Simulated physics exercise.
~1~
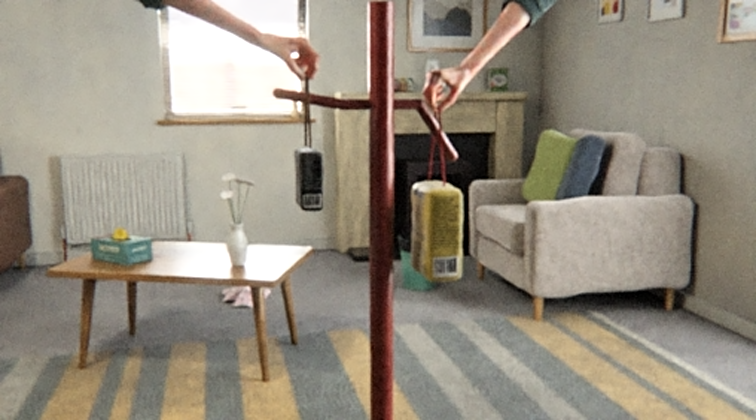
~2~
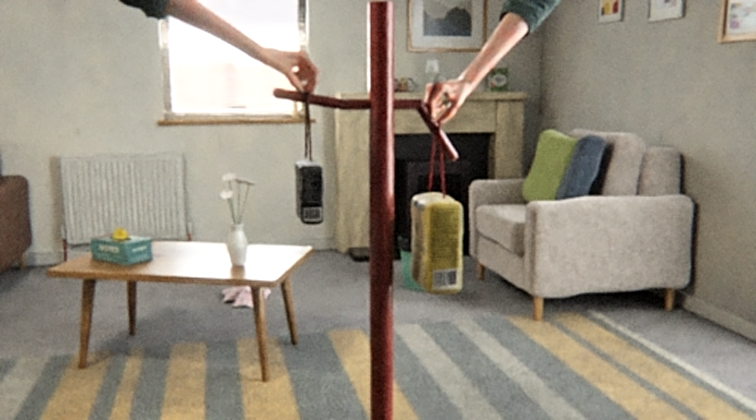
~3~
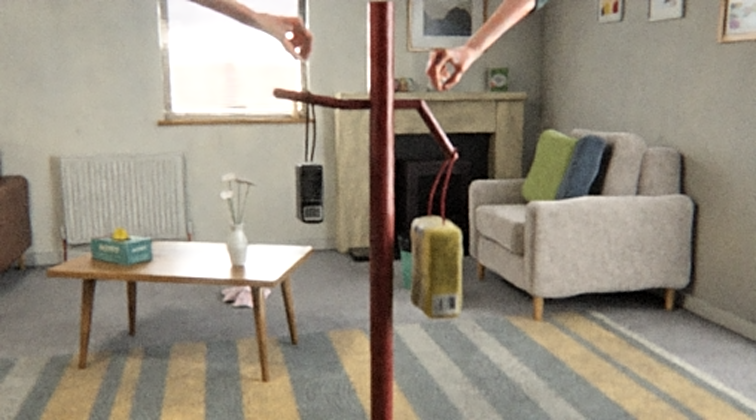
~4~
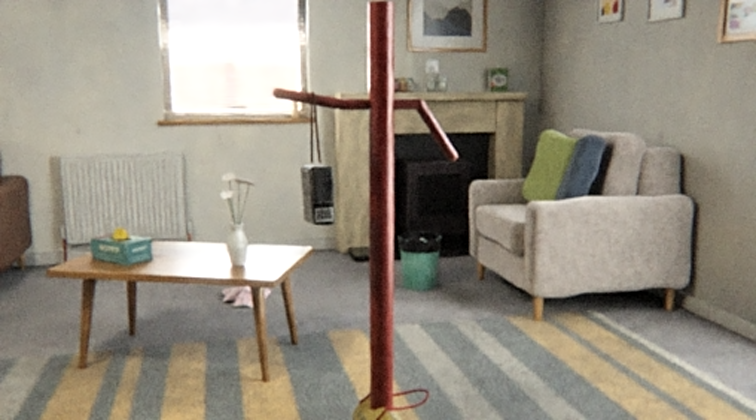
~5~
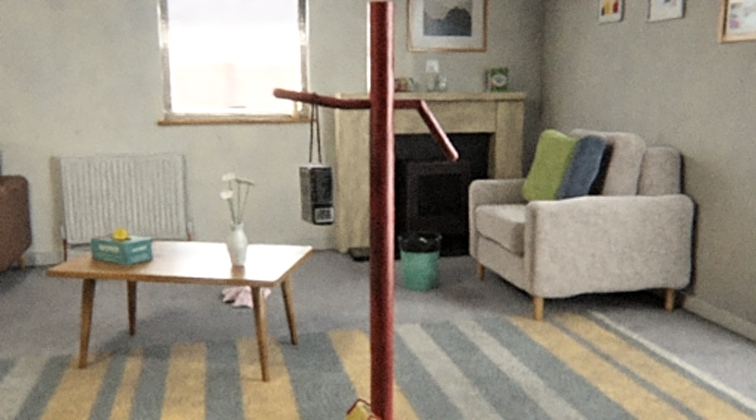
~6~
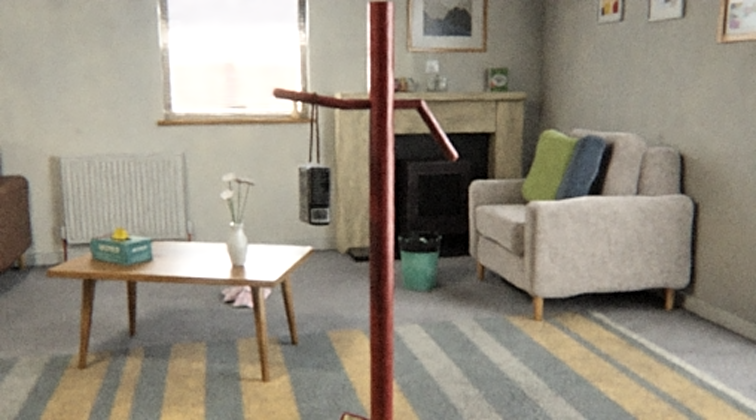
A yellow sack slid off the downward-sloping right peg of a red stand and dropped to the floor, after two hands had lowered it and a black pouch onto the pegs and let go, while the pouch stayed hanging on the left.
